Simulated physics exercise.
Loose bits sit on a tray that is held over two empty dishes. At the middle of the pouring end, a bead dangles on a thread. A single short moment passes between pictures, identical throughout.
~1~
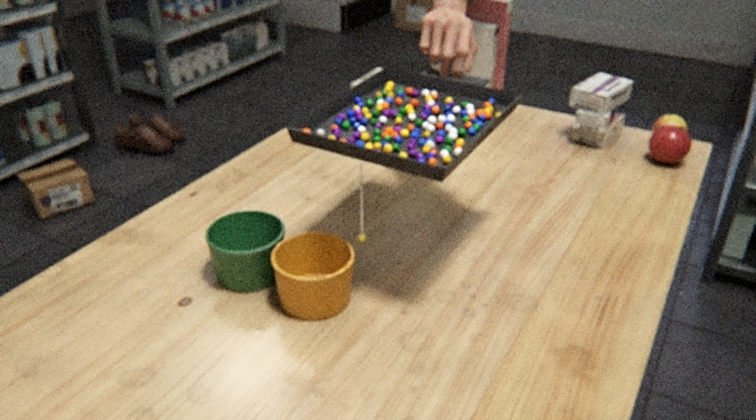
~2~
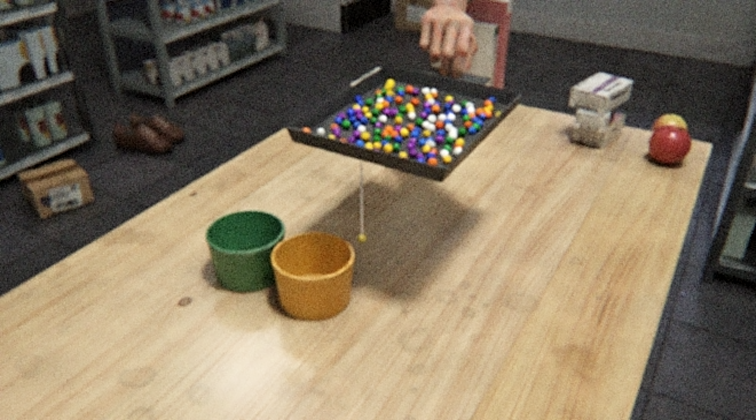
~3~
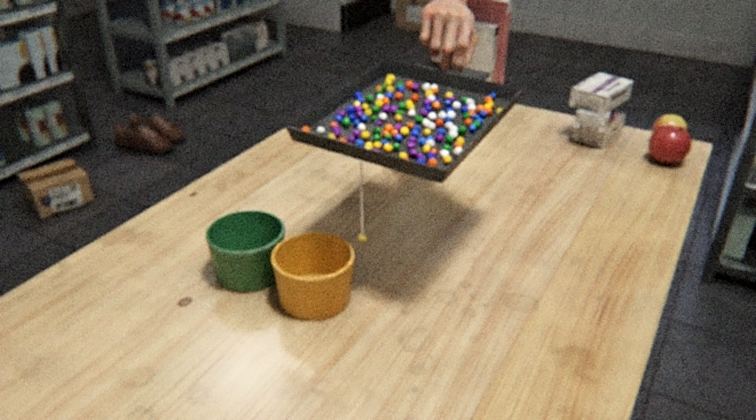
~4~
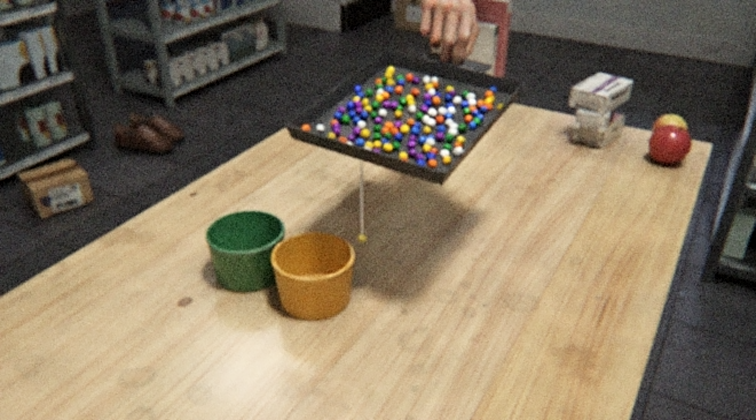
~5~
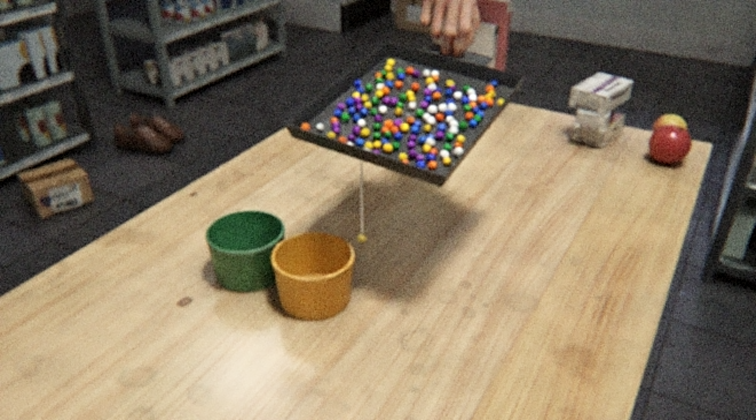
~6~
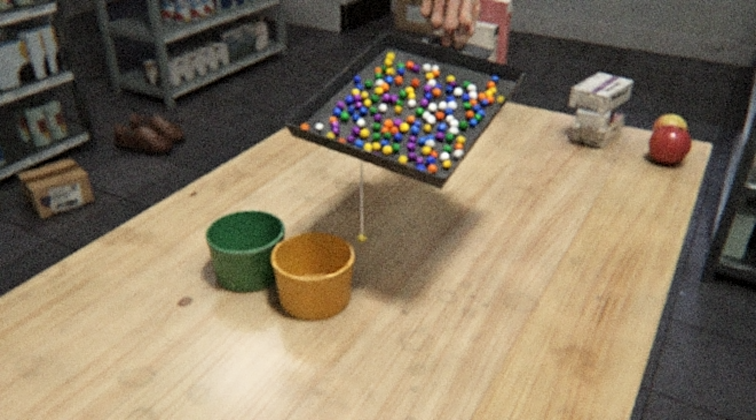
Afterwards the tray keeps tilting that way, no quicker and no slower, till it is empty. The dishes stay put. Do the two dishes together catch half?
So the dishes mostly fail at catching it, really.
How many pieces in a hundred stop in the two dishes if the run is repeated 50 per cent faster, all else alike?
Roughly 0 percent.
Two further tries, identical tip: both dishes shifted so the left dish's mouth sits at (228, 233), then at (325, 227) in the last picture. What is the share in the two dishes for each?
0 % and 0 %.
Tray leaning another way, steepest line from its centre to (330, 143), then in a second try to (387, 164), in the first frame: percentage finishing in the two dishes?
About 60 and 10 per cent.
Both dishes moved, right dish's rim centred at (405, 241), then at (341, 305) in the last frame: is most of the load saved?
Result, first place: Not as much as half; second place: Not as much as half.
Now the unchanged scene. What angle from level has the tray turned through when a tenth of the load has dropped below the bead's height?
That happens at around 70°.
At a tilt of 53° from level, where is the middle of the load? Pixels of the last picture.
Mark it at roughly (413, 145) in the final frame.
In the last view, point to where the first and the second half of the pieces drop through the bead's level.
I'd place the first part at (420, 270) and the rest at (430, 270).
Soon after the last picture, tray tipped steeply; nearly all on the tray; a stray few outside both; a stray few in the air.
A little later, tray tipped right over; a small part on the tray; about two thirds outside both; a small part in the air.
Later still, tray tipped past a quarter turn; all outside both.
By the end, tray tipped past a quarter turn; none in the right dish; none in the left dish; all outside both.
